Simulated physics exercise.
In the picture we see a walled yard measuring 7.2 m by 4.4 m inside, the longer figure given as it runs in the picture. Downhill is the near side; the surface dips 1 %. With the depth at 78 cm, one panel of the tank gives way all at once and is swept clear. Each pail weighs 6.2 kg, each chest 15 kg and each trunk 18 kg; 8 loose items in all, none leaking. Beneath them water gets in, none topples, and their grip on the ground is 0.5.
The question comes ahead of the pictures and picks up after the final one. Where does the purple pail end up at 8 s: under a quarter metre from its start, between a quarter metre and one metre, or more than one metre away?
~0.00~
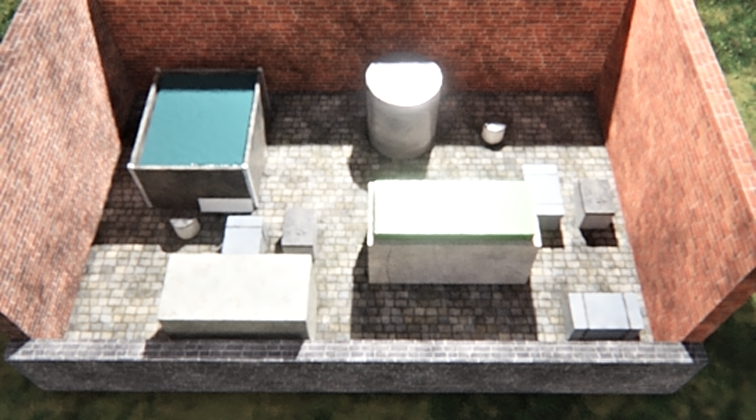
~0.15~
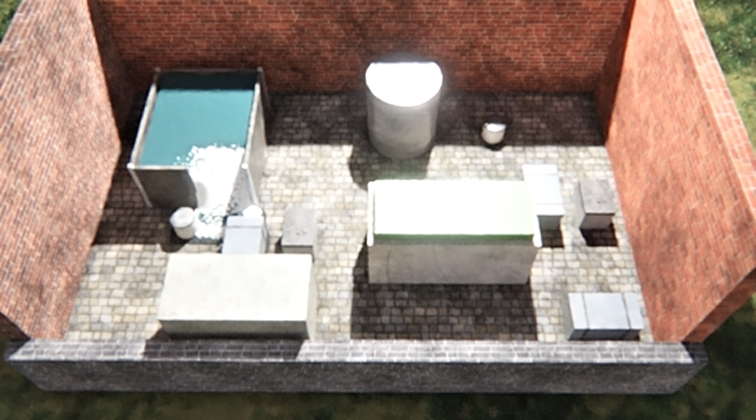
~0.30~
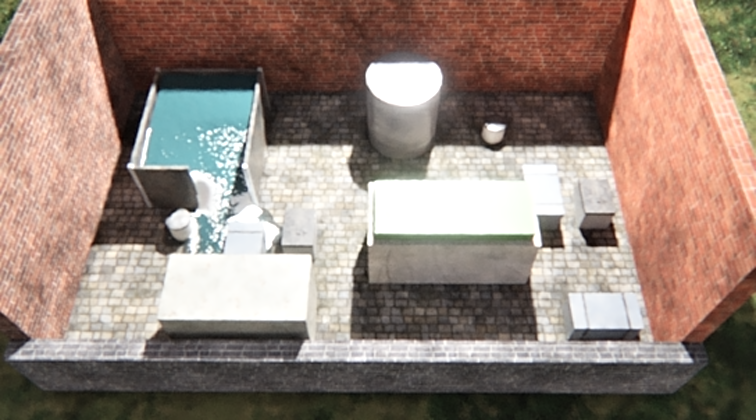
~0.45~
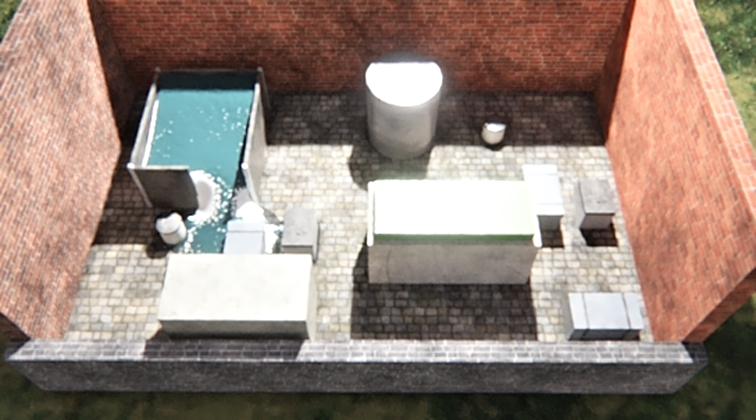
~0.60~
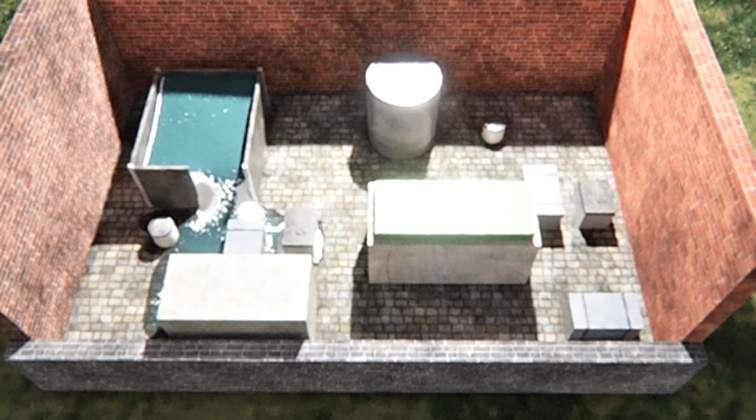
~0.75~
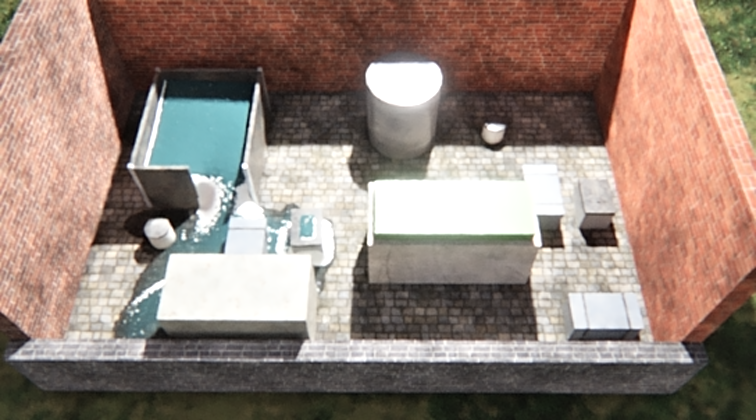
Under a quarter metre from its start.
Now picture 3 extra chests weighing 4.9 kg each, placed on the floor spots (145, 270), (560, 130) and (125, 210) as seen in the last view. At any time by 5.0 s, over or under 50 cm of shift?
Lab note - in order: Above threshold / below threshold / above threshold.
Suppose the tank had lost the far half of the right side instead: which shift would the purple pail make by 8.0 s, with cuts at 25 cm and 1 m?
Under that change, the purple pail covers a big distance.
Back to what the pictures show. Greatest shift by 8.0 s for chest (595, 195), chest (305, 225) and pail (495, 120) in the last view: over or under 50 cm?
In sequence - stayed below the line; crossed the line; stayed below the line.
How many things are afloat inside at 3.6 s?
The count is 1.
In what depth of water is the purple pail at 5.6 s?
Roughly 4 cm at that moment.
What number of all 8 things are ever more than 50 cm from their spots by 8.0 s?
Count: 4.
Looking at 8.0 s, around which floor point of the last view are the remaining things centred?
(437, 191).
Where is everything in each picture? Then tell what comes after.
In the first frame, the purple pail is out of sight; water covers 2.4 m2; 0 of 8 have shifted.
In the second frame, the purple pail is out of sight; water covers 2.9 m2; 0 of 8 have shifted.
In the third frame, the purple pail is out of sight; water covers 3.5 m2; 2 of 8 have shifted.
In the fourth frame, the purple pail is out of sight; 4.1 m2 under water; 2 of 8 have shifted.
In the fifth frame, the purple pail is out of sight; 5.0 m2 under water; 2 of 8 have shifted.
In the sixth frame, the purple pail is out of sight; 5.8 m2 under water; 3 of 8 have shifted.
After 1.6 s the purple pail is near (508, 196), 0.0 m from its start, aground; 0 afloat.
After 3.6 s the purple pail is near (508, 196), 0.0 m from its start, aground; 1 afloat.
After 5.6 s the purple pail is near (508, 196), 0.0 m from its start, aground; 3 afloat.
After 8.0 s the purple pail is near (508, 196), 0.0 m from its start, aground; 4 afloat.
